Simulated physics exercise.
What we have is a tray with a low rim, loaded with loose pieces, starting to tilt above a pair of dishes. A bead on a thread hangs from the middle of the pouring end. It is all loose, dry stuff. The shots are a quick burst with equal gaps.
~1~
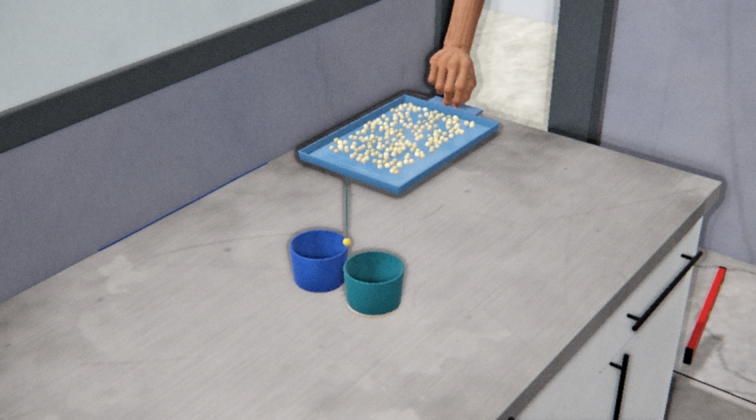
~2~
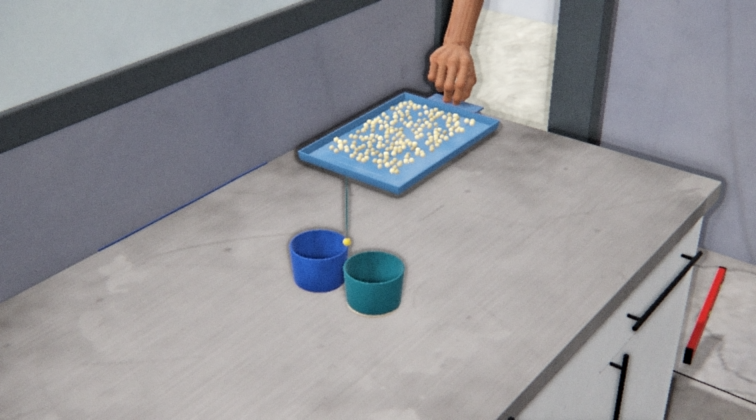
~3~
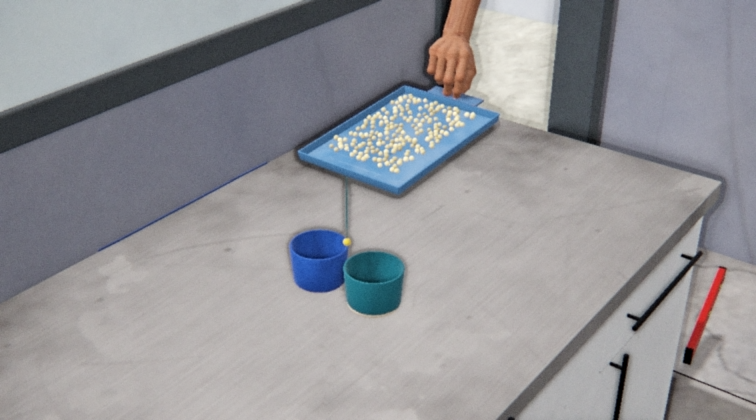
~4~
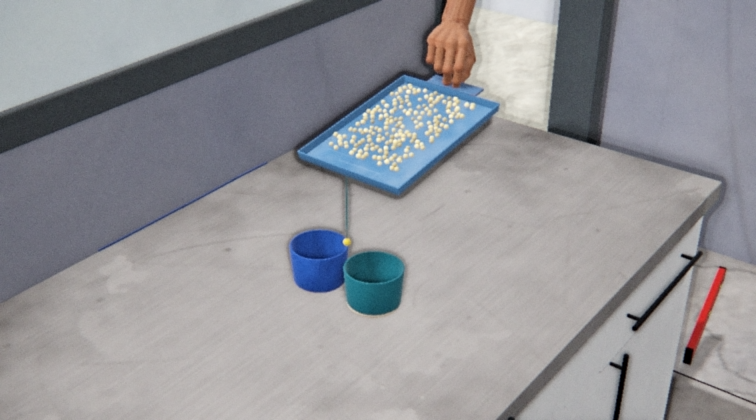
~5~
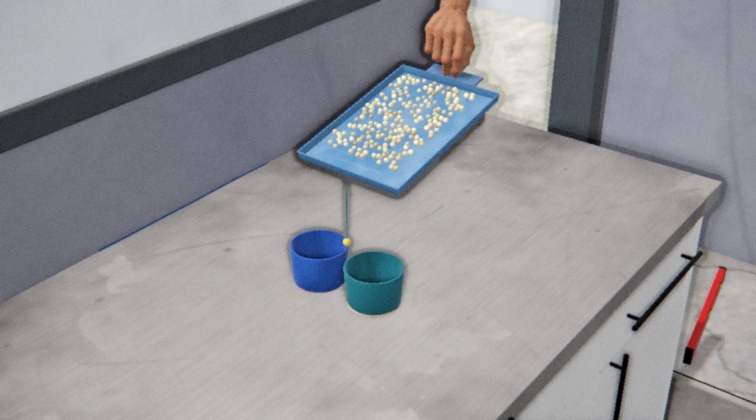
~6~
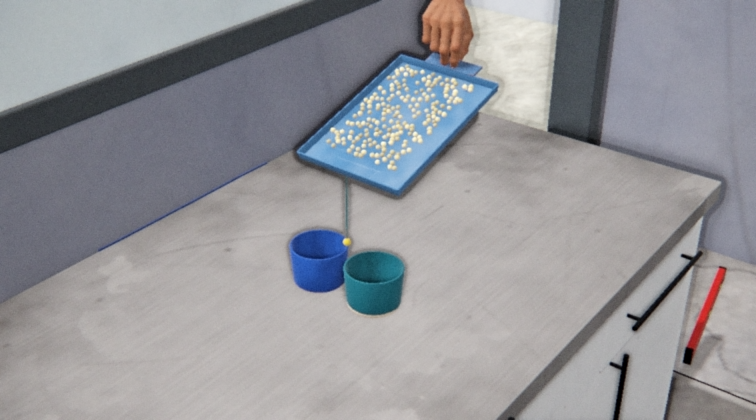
A hand raises the back end of a blue tray of pale soya beans, gradually steepening its slope above a blue dish and a teal dish, while the beans stay spread across it and a yellow bead hangs still.
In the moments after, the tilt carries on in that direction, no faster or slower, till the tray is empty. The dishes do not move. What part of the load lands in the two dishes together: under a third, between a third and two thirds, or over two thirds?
The two hold between a third and two thirds of the load.
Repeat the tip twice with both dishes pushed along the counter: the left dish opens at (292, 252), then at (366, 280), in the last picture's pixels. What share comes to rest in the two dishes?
About 70 and 40 per cent.
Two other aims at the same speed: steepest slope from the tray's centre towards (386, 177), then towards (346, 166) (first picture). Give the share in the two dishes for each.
The first gives 80 %, the second 60 %.
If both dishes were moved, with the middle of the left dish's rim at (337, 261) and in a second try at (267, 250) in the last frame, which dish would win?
First the left-hand dish, then the right one.
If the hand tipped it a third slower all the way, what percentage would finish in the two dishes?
About 50 per cent.
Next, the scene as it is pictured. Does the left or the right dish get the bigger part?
That is the right-hand dish.
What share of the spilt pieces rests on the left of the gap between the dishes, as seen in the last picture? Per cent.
About 80 per cent.
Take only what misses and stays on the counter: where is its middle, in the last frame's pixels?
At about (298, 326).
Soon, tray tipped steeply; most on the tray; about a quarter outside both; a small part in the air.
A while on, tray tipped past a quarter turn; about a third on the tray; a small part in the right dish; a stray few in the left dish; about a quarter outside both; about a third in the air.
Towards the end, tray tipped past a quarter turn; about a third in the right dish; a small part in the left dish; about half outside both.
Finally, tray tipped past a quarter turn; about a third in the right dish; a small part in the left dish; about half outside both.
